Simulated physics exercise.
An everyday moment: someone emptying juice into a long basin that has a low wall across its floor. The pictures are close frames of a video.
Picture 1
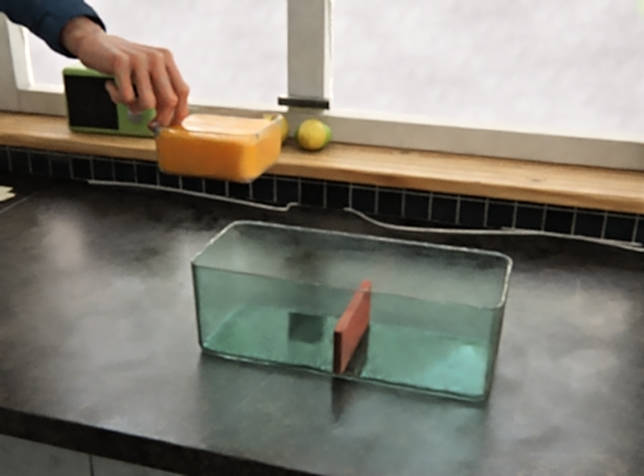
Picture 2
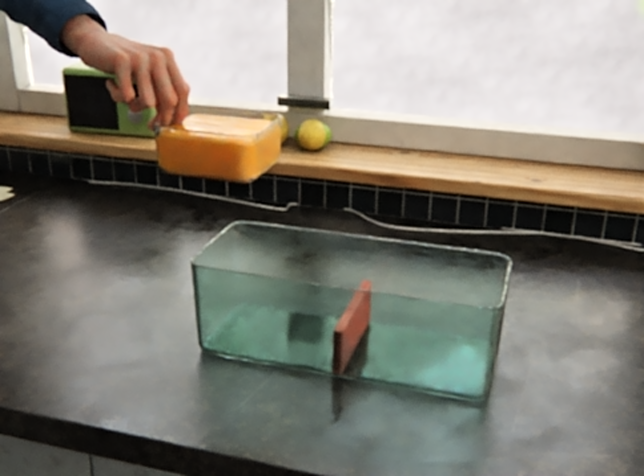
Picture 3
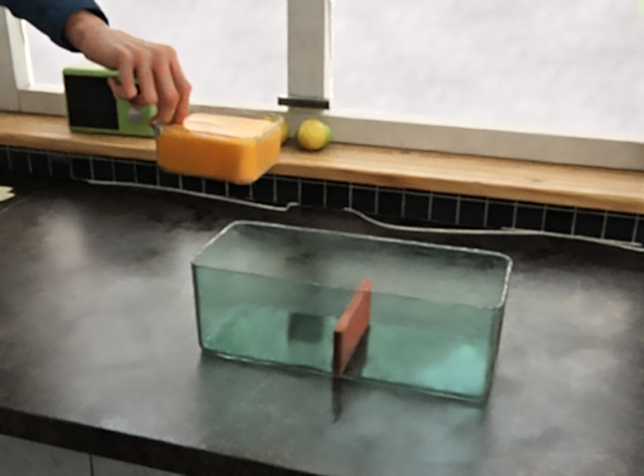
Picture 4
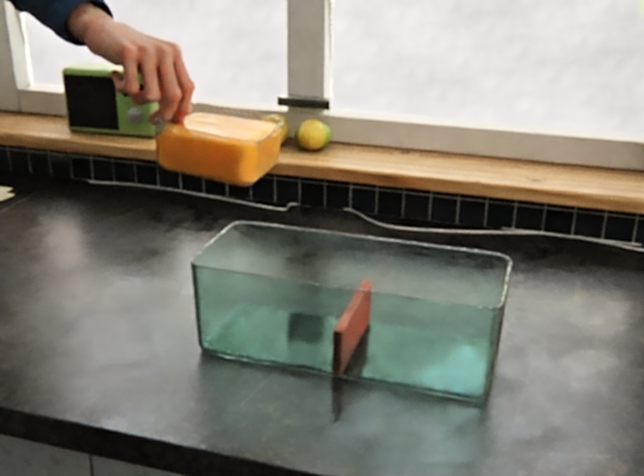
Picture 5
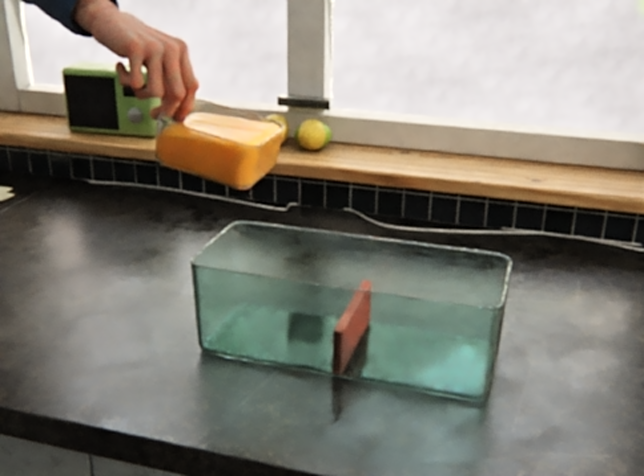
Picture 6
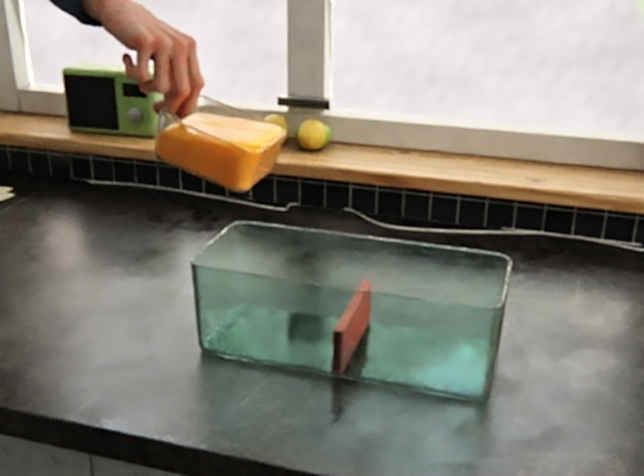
Kitchen counter by a window, a hand gradually tilting a clear container of orange juice rightward above a long glass basin.
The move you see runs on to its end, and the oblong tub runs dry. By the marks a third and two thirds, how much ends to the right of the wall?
In the end not even a third is right of the wall.
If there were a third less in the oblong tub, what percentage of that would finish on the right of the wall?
Near 0 %.
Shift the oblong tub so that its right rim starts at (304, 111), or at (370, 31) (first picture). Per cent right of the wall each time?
In turn 60 and 90 in a hundred.
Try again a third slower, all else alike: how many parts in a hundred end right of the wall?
It comes to 0 per cent or so.
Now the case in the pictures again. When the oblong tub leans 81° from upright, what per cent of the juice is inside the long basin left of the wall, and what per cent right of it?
Near 40 on the left, 0 on the right.
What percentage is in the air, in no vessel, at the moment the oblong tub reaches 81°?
It comes to 40 per cent or so.
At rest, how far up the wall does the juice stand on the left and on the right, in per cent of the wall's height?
Near 40 on the left, 0 on the right.
A moment on, the oblong tub is tipped on its side and 22 per cent is still to pour, 39 is left of the wall and 0 right of it.
Next, the oblong tub is tipped right over and 2 per cent is still to pour, 93 is left of the wall and 1 right of it.
Then the oblong tub is tipped right over and 0 per cent is still to pour, 98 is left of the wall and 1 right of it.
Later the oblong tub is tipped right over and 0 per cent is still to pour, 98 is left of the wall and 1 right of it.
In the end 98 per cent lies left of the wall, 1 right of it and 1 outside.
